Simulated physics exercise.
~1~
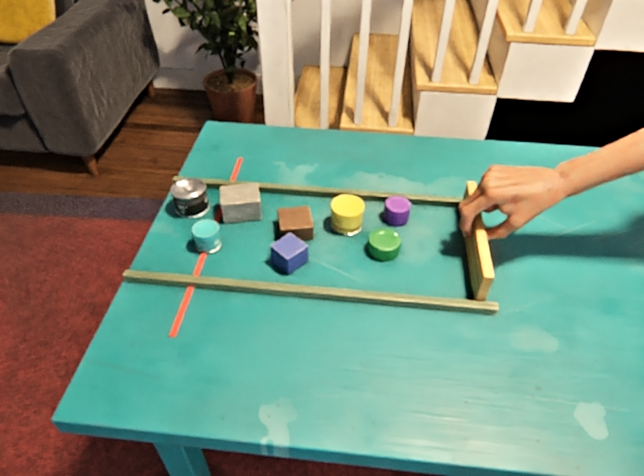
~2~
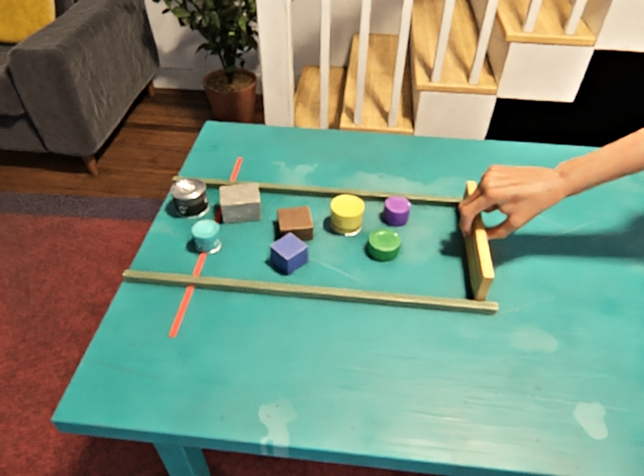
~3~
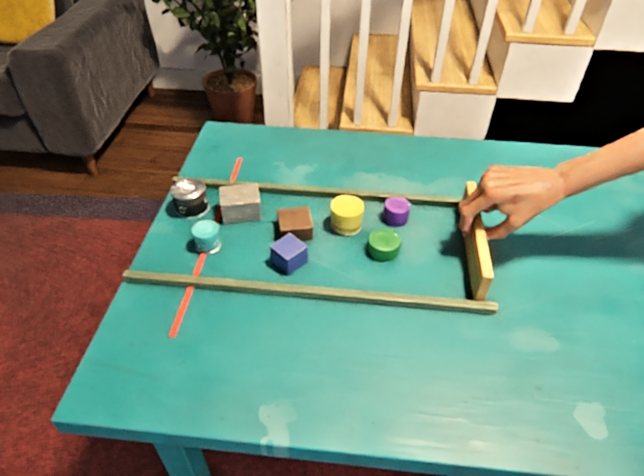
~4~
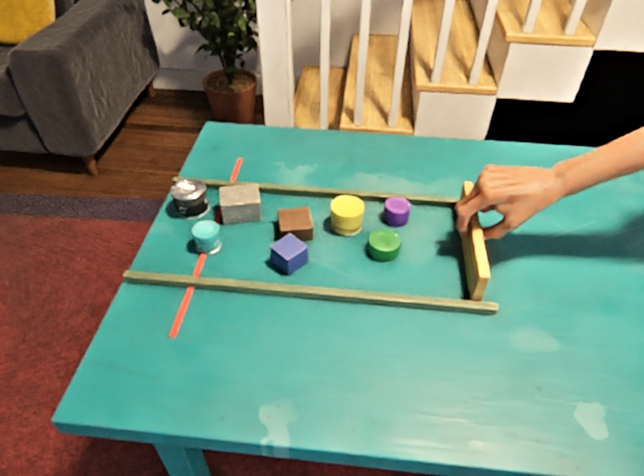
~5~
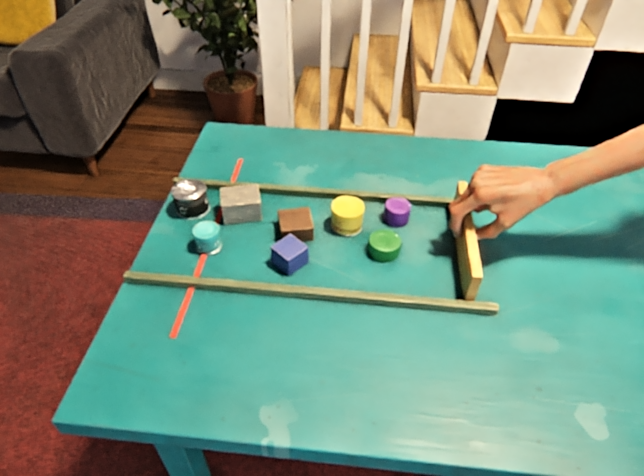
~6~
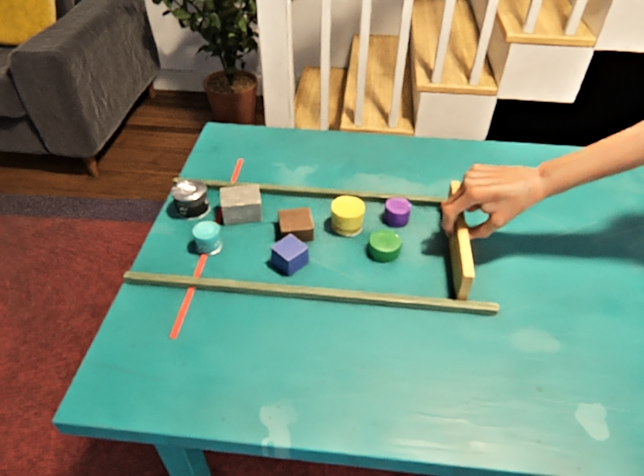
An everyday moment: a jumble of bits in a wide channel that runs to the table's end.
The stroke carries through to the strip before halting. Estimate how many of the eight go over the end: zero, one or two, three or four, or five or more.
One to two come down.
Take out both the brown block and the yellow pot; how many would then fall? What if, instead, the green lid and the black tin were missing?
The counts: 1 and 0.
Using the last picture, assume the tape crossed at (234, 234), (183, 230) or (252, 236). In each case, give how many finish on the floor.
Counts per try: 0; 4; 0.
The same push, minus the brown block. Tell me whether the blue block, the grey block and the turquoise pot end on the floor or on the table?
Blue block safe, grey block safe, turquoise pot safe.
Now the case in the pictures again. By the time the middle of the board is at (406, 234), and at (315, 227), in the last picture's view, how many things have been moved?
One spot: 1. Other spot: 5.
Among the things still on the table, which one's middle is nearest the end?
It's the grey block that is foremost.
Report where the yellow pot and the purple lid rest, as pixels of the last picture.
The yellow pot stops around (202, 208); the purple lid around (213, 193).
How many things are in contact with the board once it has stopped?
The count comes out at 4.
Soon after, none off yet; black tin at rest near (191, 200); turquoise pot at rest near (208, 238); grey block at rest near (241, 205).
Then, none off yet; black tin moved a little near (176, 200); turquoise pot moved about its own width near (185, 244); grey block moved about its own width near (212, 195).
At rest, the number that fall off is one or two; fallen, black tin.
